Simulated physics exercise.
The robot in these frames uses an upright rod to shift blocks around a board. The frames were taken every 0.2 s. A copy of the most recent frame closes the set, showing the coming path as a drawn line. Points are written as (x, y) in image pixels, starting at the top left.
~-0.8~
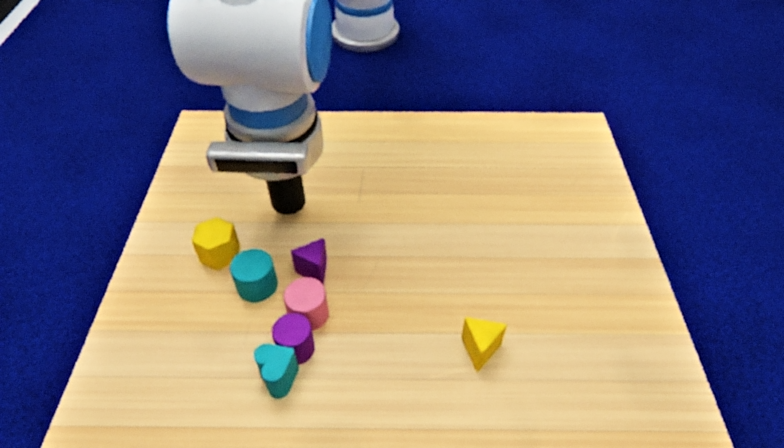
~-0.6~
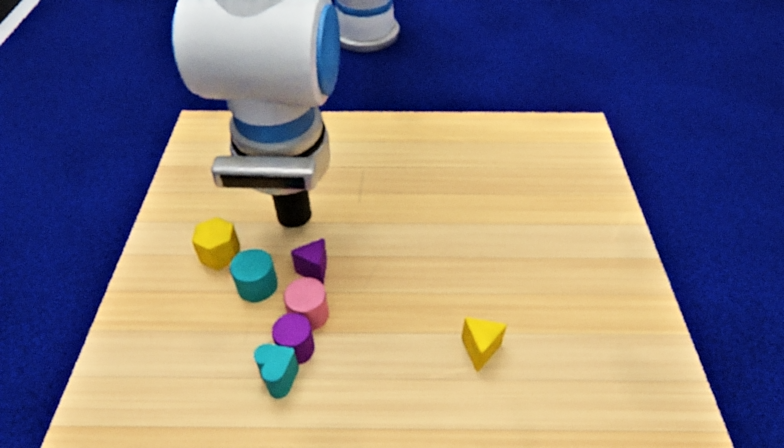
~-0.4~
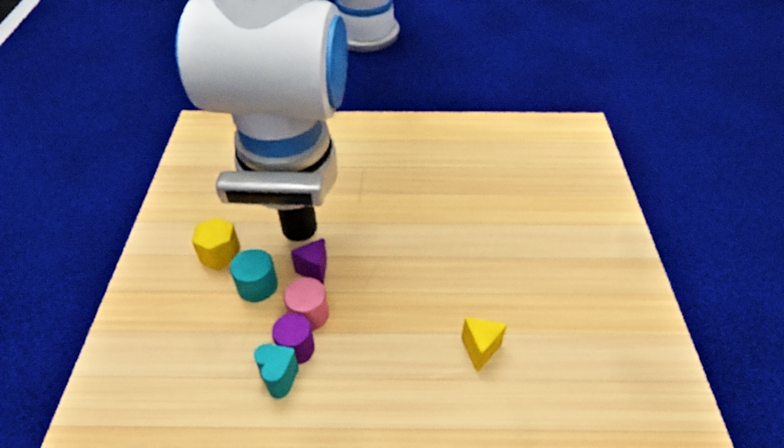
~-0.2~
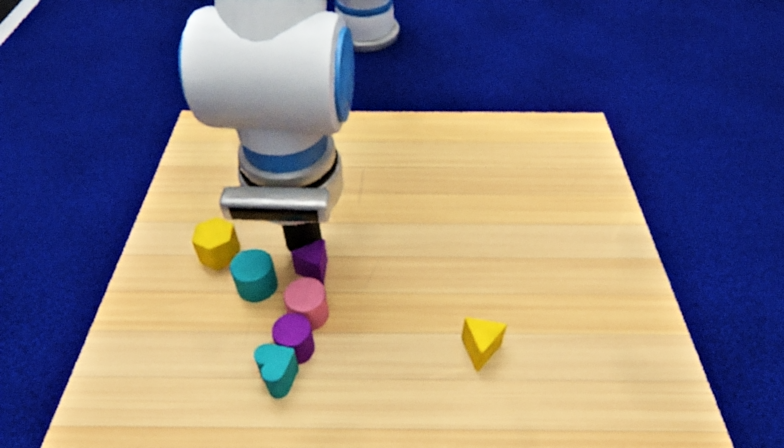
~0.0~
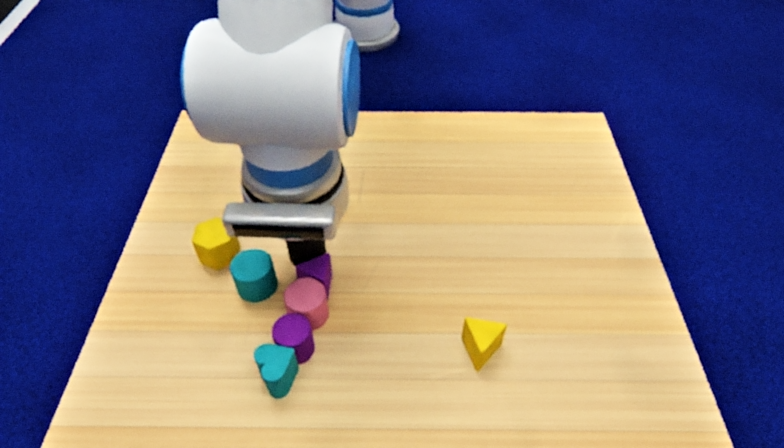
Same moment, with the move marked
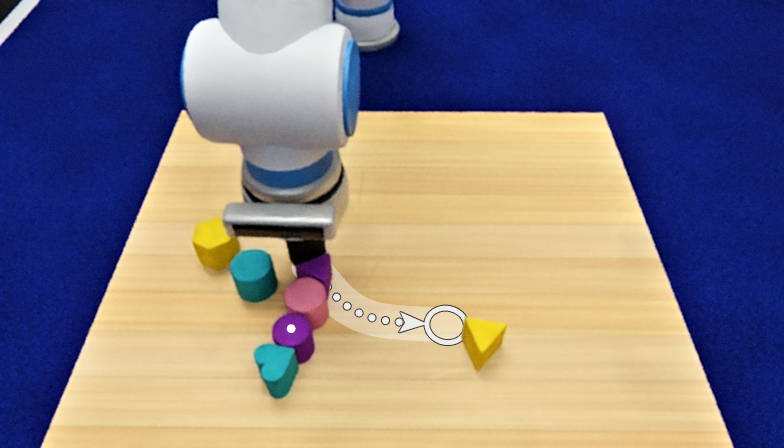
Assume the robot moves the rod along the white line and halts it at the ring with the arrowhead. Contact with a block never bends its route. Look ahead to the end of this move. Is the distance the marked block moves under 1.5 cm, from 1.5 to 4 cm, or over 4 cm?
It shifts under 1.5 cm.
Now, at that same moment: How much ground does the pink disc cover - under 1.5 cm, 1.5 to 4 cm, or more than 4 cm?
Shift of 1.5 to 4 cm.
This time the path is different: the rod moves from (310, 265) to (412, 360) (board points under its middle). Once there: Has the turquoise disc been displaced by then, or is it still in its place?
By the last moment, the turquoise disc will still be in its place.
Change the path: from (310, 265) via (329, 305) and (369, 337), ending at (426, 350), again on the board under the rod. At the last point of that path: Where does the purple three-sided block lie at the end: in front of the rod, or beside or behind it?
The purple three-sided block is leading.
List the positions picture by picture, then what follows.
In the first frame, lower end of the rod at (289, 203), tops of blocks, turquoise heart-shaped block at (273, 360), purple disc at (291, 329), pink disc at (305, 294), purple three-sided block at (311, 251).
In the second frame, rod at (294, 215), blocks as before.
In the third frame, rod at (300, 229), blocks as before.
In the fourth frame, rod at (304, 242), blocks as before.
In the fifth frame, rod at (308, 255), turquoise heart-shaped block at (273, 360), purple disc at (291, 329), pink disc at (305, 294), purple three-sided block at (316, 266).
The drawn path runs from (310, 265) via (340, 301) and (389, 321), ending at (447, 325); the dot is on the purple disc.
What follows on the original path. One third of the way, rod at (339, 291); turquoise heart-shaped block at (268, 369); purple disc at (281, 337); pink disc at (310, 308); purple three-sided block at (351, 305), turned 20° clockwise.
Two thirds of the way, rod at (390, 312); turquoise heart-shaped block at (268, 369); purple disc at (281, 337); pink disc at (312, 310); purple three-sided block at (371, 327), turned 40° clockwise.
At the end, rod at (448, 315); turquoise heart-shaped block at (268, 369); purple disc at (281, 337); pink disc at (312, 310); purple three-sided block at (371, 327), turned 40° clockwise.
